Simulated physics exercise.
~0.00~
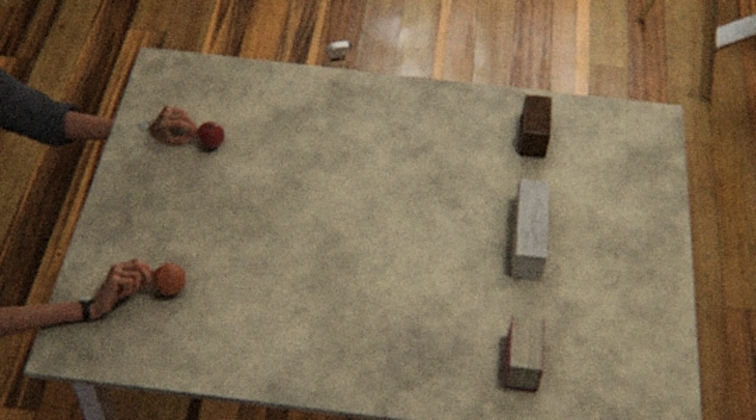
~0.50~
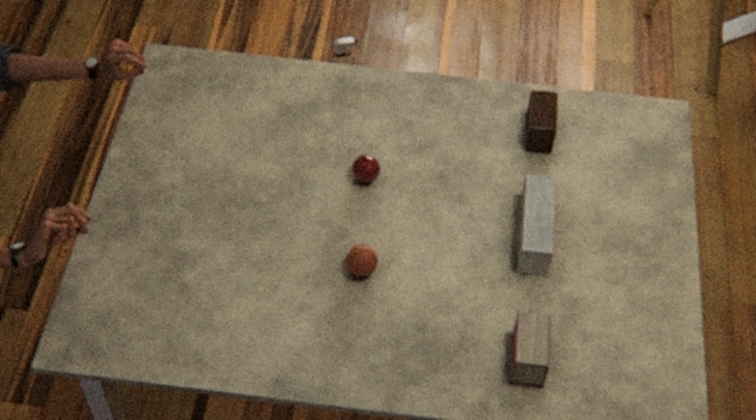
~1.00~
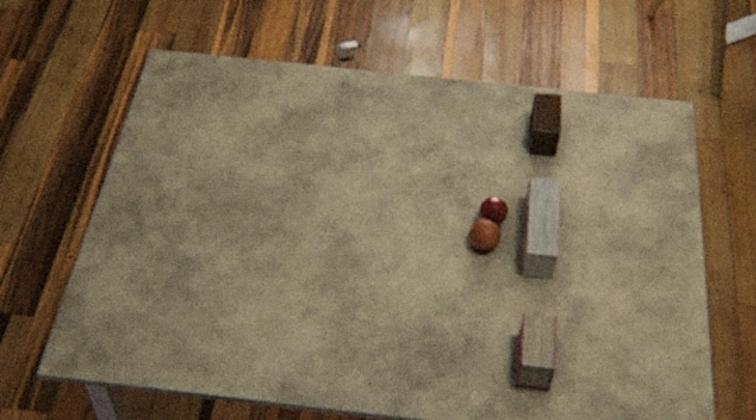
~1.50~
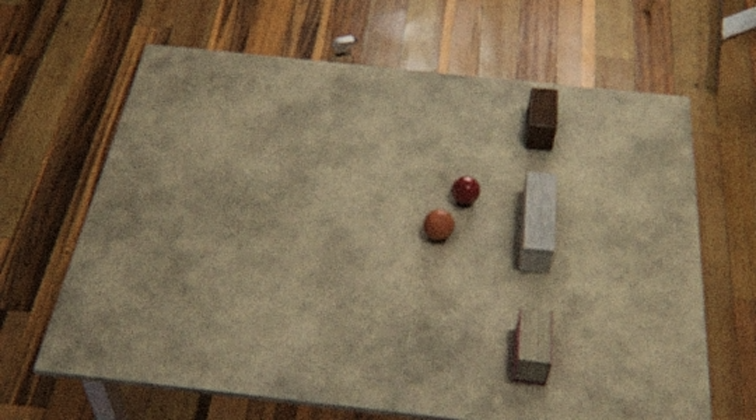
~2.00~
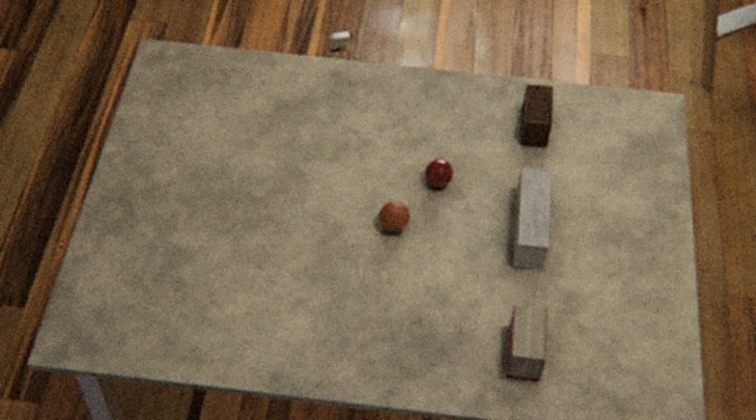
To begin with, two hands reach in from the left edge of a mottled grey table, one beside a shiny red round fruit and the other beside an orange one. Across the table stand a brown brick, a long white block and a smaller pink-edged block with narrow gaps between them. The hands let go and draw back as both fruits roll right, drifting closer together until they are side by side near the white block. They then roll back left, the orange one farther, and spread apart. Both come to rest in front of the blocks, neither having passed through a gap.
